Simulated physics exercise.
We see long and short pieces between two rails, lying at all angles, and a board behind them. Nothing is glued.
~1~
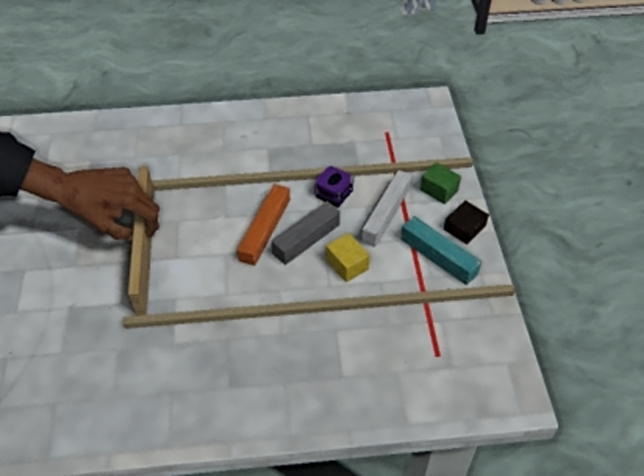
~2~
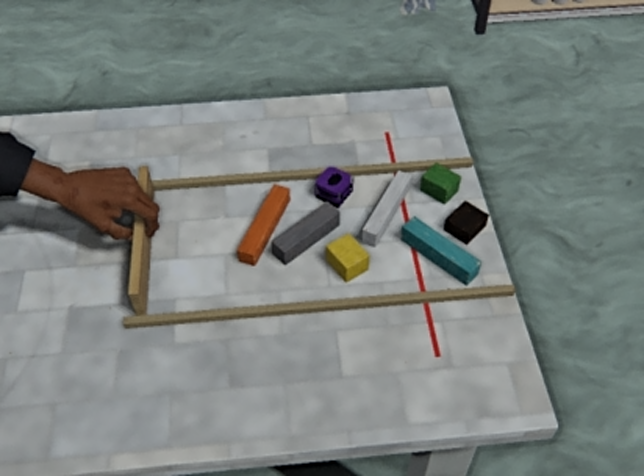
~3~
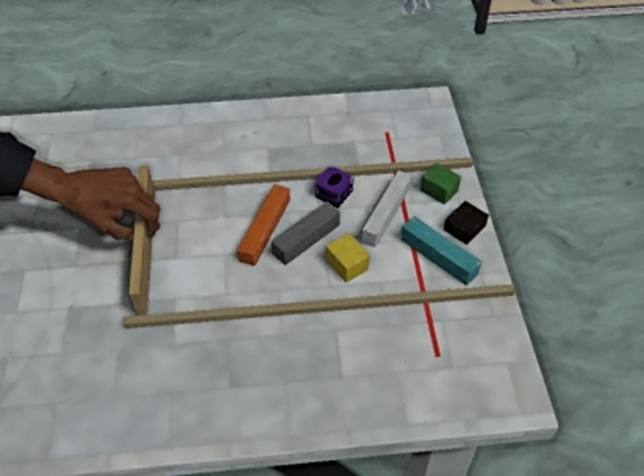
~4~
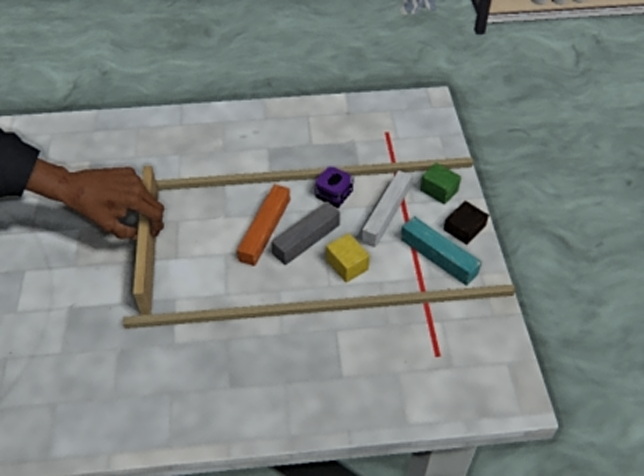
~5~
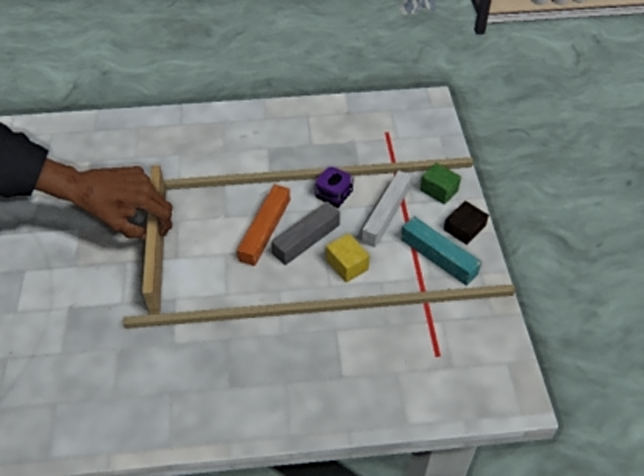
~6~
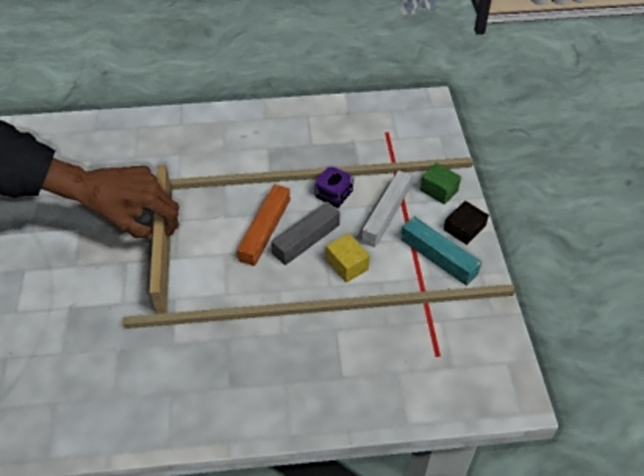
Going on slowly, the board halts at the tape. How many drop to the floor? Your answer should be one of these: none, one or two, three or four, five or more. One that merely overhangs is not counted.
The count is one or two.
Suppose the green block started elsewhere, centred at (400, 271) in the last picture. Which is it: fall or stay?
From there it stays on.
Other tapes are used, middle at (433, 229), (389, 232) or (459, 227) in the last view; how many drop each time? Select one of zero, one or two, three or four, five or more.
Taking the three tapes one at a time, the answers are one or two, then none, then three to four.
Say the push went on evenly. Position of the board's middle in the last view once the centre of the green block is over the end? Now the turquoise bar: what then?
The green block puts it at (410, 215), the turquoise bar at (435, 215).
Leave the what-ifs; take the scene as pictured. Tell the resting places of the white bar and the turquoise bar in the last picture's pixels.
The white bar finishes at (455, 201); the turquoise bar finishes at (483, 250).
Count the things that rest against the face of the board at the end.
My count gives 1.
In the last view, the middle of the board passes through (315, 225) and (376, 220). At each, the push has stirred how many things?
So 4, and at the other place 8.
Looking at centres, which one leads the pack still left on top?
The green block finishes closest.
Early on, none off yet; black block at rest near (466, 223); green block at rest near (440, 183); turquoise bar at rest near (440, 250).
Finally, the number that fall off is one or two; lost, black block.
